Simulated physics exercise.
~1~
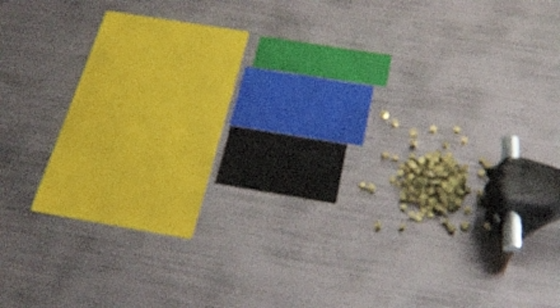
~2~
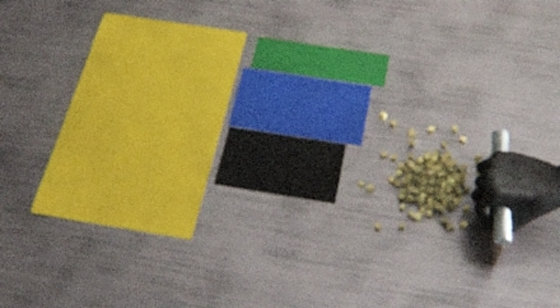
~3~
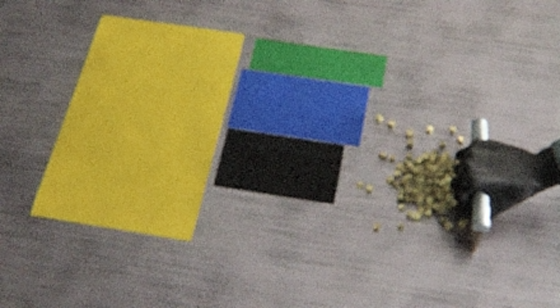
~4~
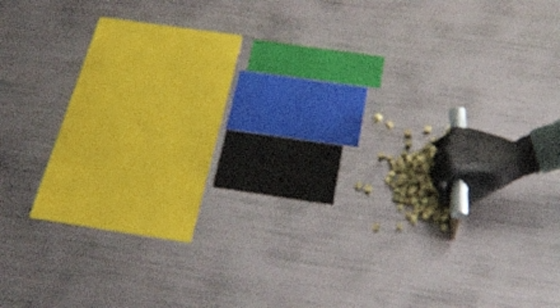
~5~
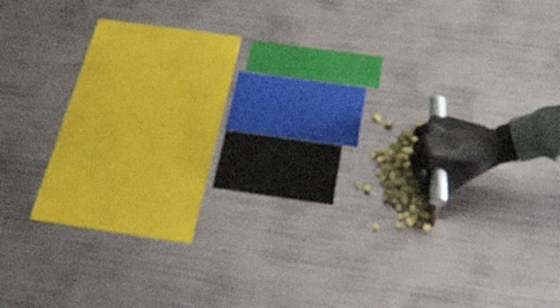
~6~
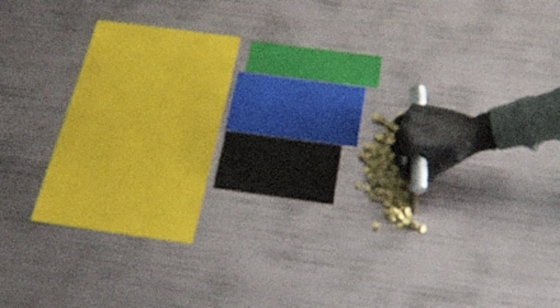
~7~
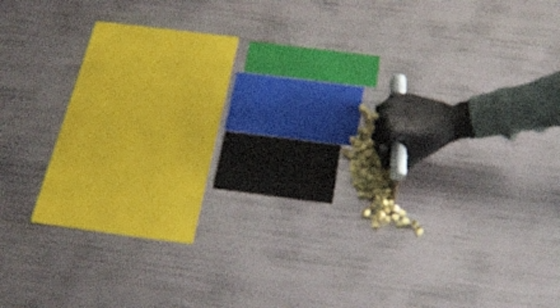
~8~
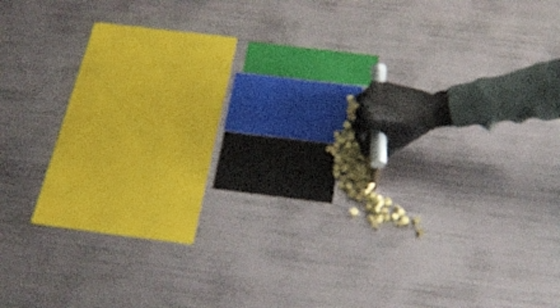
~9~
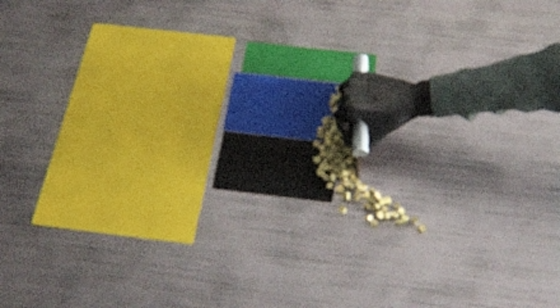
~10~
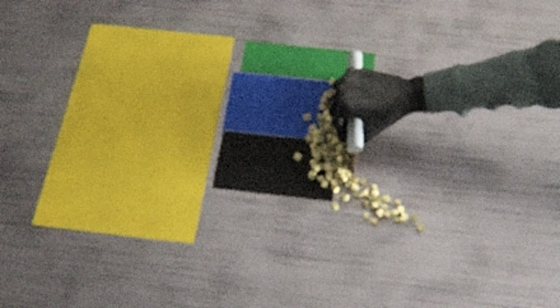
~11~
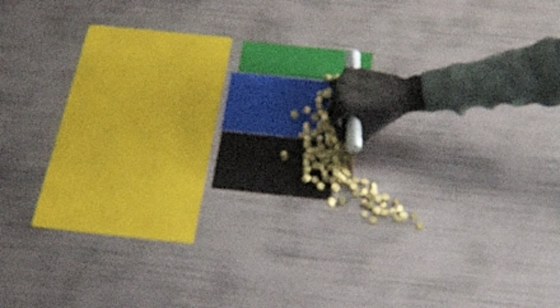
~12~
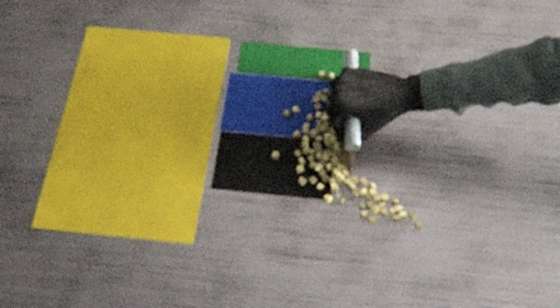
A dark hand in a grey-green sleeve grips a pale bar on the right of a grey surface, seen at a slant from above, and slides it left and slightly away. Ahead lie a scattered heap of small yellowish cubes, then green, blue and black mats stacked beside a large yellow one. The bar meets the heap and packs it into a slanting band, with some pieces trailing off its near end. It pushes the band onto the blue and black mats, then halts. Loose cubes roll a little farther and settle mostly across blue, black and bare surface, with yellow untouched.
